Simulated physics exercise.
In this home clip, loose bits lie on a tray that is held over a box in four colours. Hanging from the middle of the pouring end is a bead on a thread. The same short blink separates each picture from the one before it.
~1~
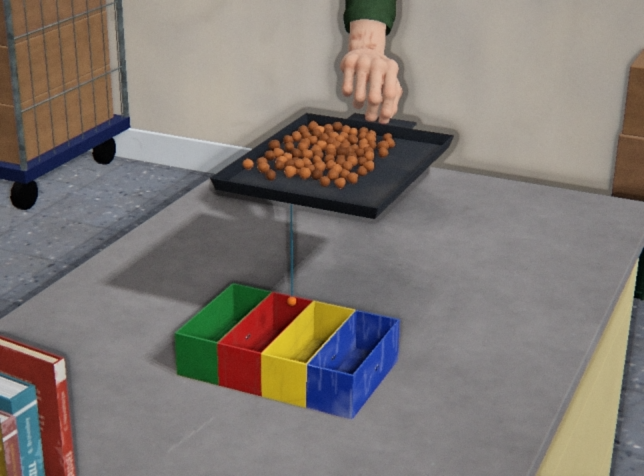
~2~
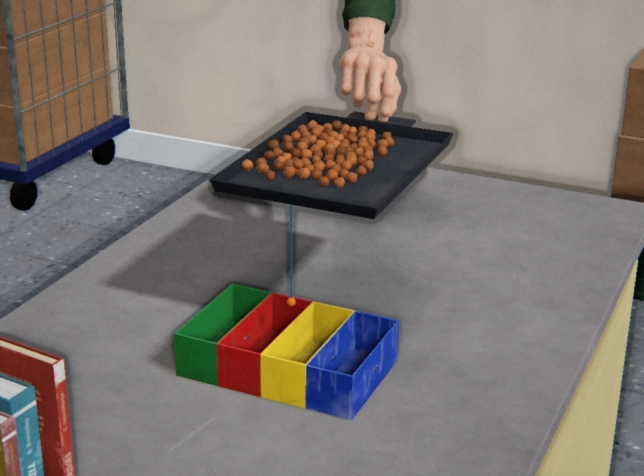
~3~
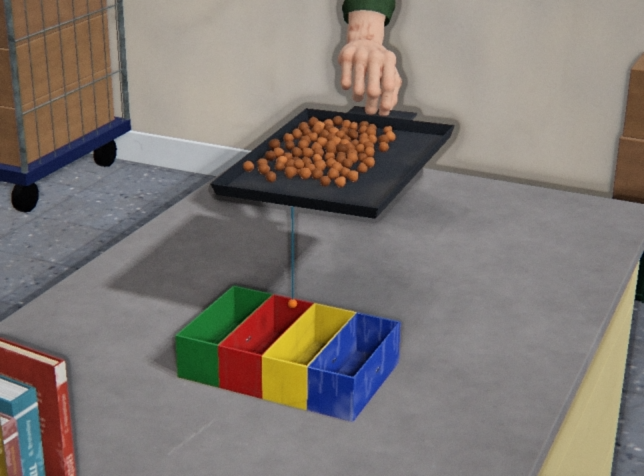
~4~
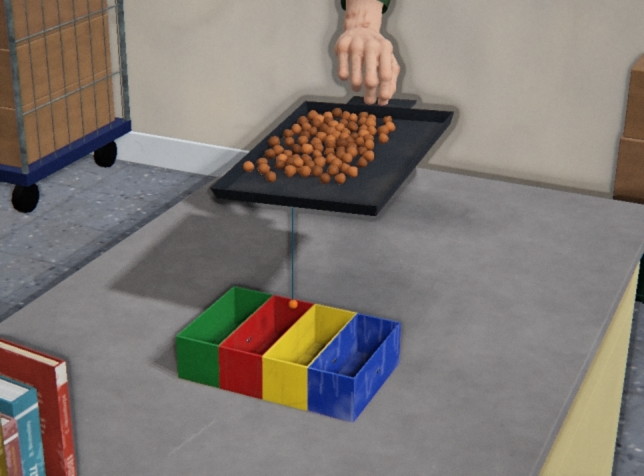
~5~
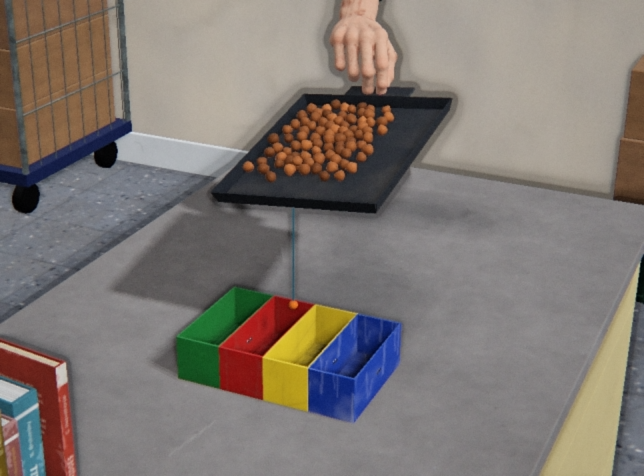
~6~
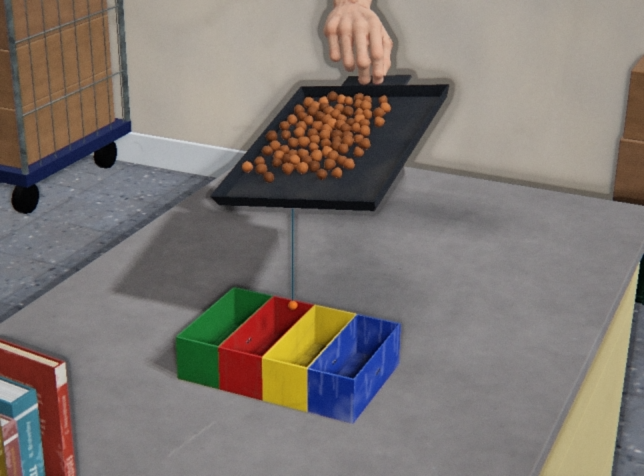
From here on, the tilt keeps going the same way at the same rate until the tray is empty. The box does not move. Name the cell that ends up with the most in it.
Most ends up in the green cell.
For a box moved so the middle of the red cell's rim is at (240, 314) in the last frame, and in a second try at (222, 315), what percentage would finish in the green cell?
Close to 50 in a hundred first, close to 30 in a hundred second.
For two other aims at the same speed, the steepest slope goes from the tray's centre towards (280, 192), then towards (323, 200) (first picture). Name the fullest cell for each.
First try: The green one. Second try: The cell in blue.
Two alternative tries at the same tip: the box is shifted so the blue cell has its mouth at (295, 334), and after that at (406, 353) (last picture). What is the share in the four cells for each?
Roughly 100% on the first try and 0% on the second.
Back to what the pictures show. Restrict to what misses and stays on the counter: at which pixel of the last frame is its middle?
Close to (192, 330).
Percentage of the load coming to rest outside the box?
Share outside: Near 30 %.
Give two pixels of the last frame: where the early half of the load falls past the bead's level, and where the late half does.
First part (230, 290), rest (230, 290).
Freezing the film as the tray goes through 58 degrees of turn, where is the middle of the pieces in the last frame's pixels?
Close to (259, 162).
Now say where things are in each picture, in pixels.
In the first frame, corners of the pouring end at (215, 177) and (375, 206), level; middle of the load at (331, 154), hazelnuts; bead on its thread at (292, 301); green cell at (197, 355); red cell at (240, 365); yellow cell at (284, 376); blue cell at (330, 387).
In the second frame, corners of the pouring end at (215, 179) and (374, 206), level; middle of the load at (330, 153).
In the third frame, corners of the pouring end at (216, 182) and (375, 206), tipped barely, lowest at the left corner; middle of the load at (331, 151).
In the fourth frame, corners of the pouring end at (216, 186) and (374, 203), tipped a little, lowest at the left corner; middle of the load at (331, 145).
In the fifth frame, corners of the pouring end at (216, 190) and (374, 201), tipped a little, lowest at the left corner; middle of the load at (329, 140).
In the sixth frame, corners of the pouring end at (215, 194) and (372, 199), tipped clearly, lowest at the left corner; middle of the load at (325, 136); green cell at (198, 359); red cell at (241, 369); yellow cell at (285, 380); blue cell at (331, 392).
Soon after the last picture, tray tipped steeply; nearly all on the tray; a stray few in the green cell; a stray few falling or outside the box.
A little later, tray tipped right over; nearly all on the tray; a stray few in the red cell; a stray few in the green cell; a stray few falling or outside the box.
Later still, tray tipped past a quarter turn; about two thirds in the green cell; a small part in the red cell; about a third falling or outside the box.
At rest, tray tipped past a quarter turn; about two thirds in the green cell; a small part in the red cell; none in the blue cell; none in the yellow cell; about a third outside the box.
